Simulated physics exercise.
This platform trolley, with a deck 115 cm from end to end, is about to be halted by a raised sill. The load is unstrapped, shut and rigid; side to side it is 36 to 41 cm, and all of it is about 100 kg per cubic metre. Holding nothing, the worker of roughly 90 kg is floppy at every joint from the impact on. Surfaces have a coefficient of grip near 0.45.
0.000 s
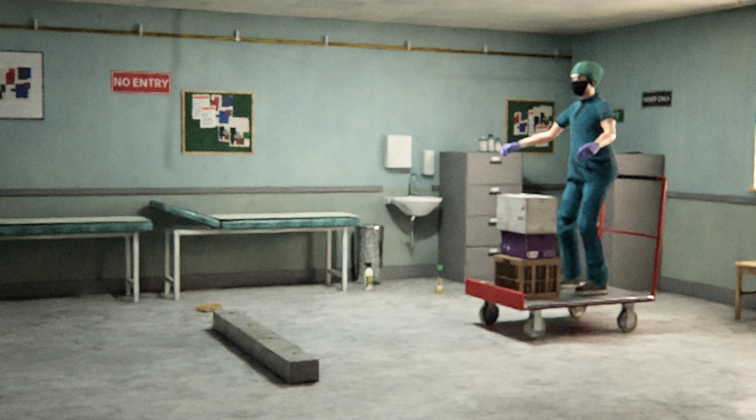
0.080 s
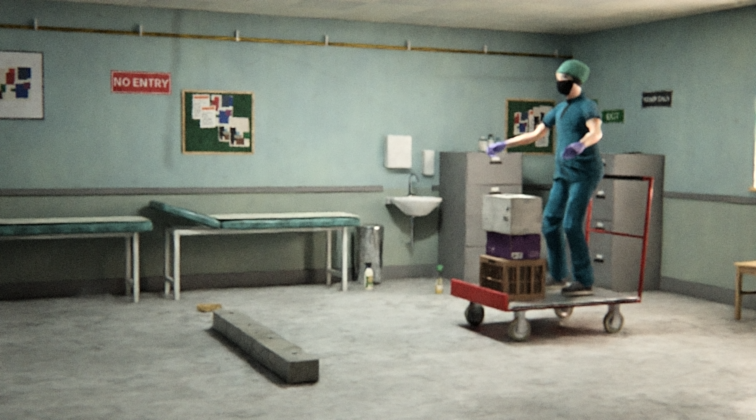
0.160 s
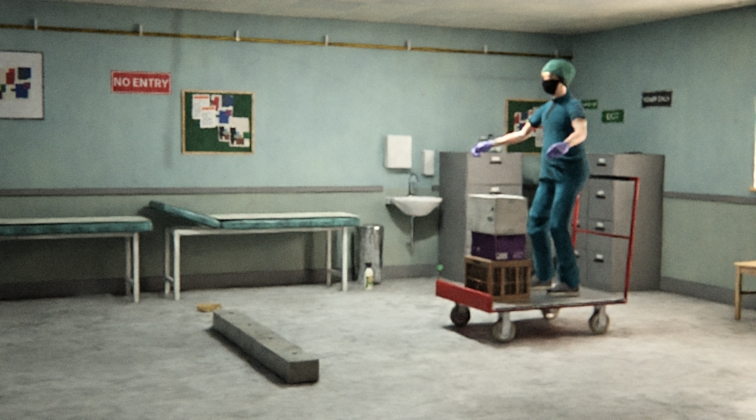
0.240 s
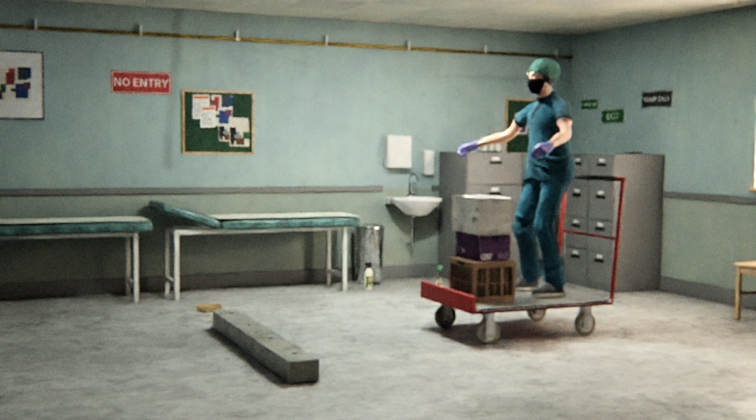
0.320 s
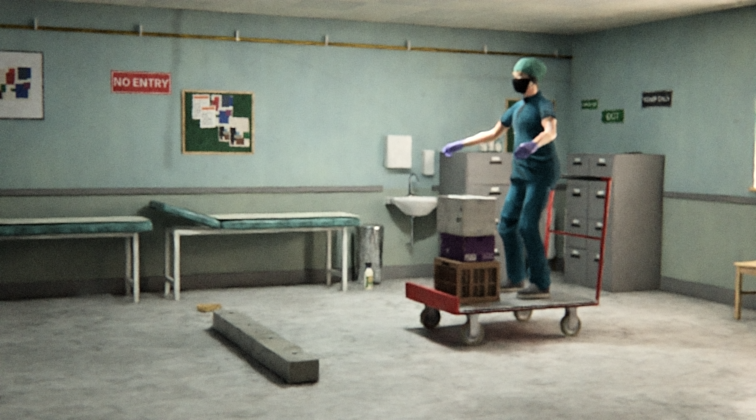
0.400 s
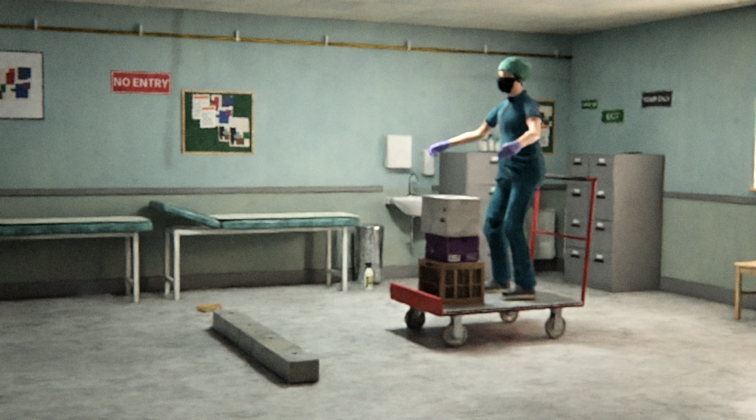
A masked worker in teal scrubs rides a trolley with stacked boxes steadily left.
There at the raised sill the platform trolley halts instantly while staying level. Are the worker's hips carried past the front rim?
Yes, final position: Beyond the deck.
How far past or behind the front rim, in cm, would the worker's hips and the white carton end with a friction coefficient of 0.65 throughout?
You'd find the hips 10 behind and the white piece 100 past.
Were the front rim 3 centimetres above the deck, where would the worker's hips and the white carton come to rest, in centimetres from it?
Result: Hips 30 cm behind the rim; white 120 cm beyond it.
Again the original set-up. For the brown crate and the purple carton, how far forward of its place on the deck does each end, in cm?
Shift, cm - brown: 5; purple: 125.
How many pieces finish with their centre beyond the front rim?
The number of them is 2.
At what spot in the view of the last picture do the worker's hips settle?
Roughly pixel (183, 314).
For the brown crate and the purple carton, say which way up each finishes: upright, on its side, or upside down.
At rest: Brown upright, purple on its side.
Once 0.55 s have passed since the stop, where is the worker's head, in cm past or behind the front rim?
Position: Around 10 cm past the rim.
Impact comes at 1.10 s.
After 1.65 s the worker's hips are 49 cm behind the rim, near (331, 200) in the last picture's view.
After 2.10 s the worker's hips are 5 cm past the rim, near (253, 244) in the last picture's view.
When all is still (4.9 s), past the rim, white carton, purple carton and the worker's hips; behind it, brown crate.
